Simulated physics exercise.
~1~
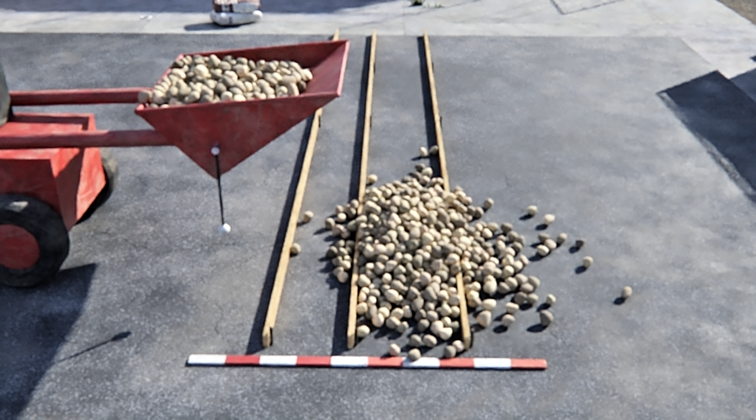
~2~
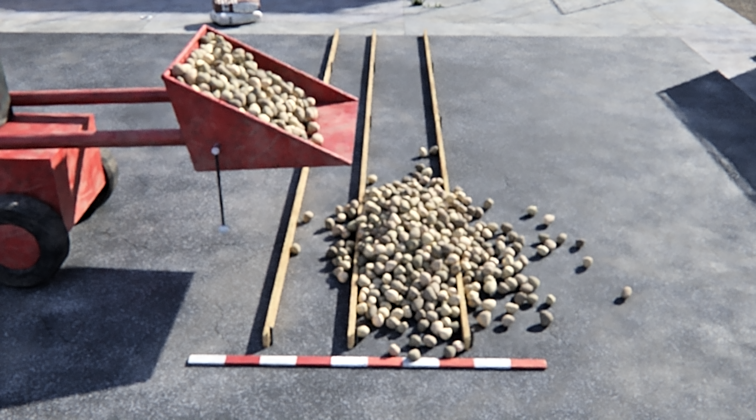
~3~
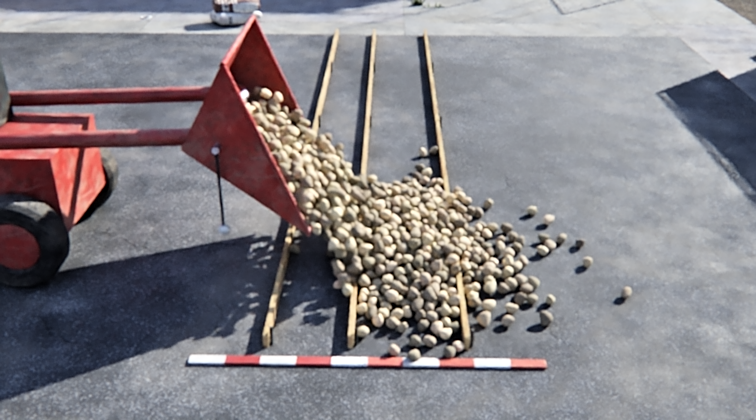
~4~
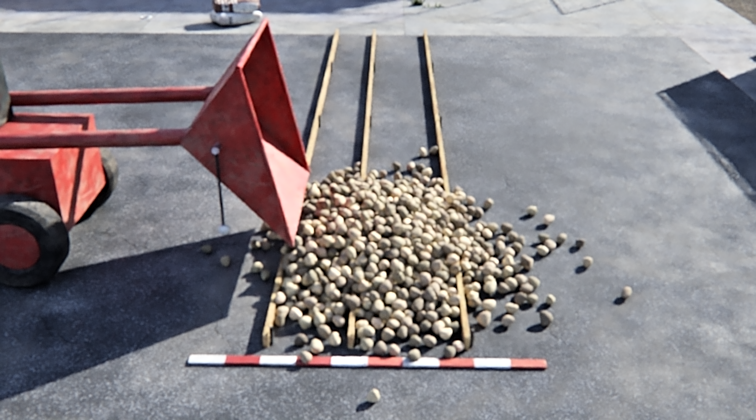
At first, a red bucket heaped with small tan, potato-like stones is held by a red wheeled machine on the left, beside a loose pile of the same stones lying across wooden boards on dark pavement. The bucket tips forward to the right, and its load slides toward the lower lip. It tilts more steeply, and the stones pour out onto the left side of the pile, covering parts of the boards. Finally, the bucket hangs steeply tipped and empty, while the broader pile spreads leftward and one stone lies in front of the red and white striped rod.
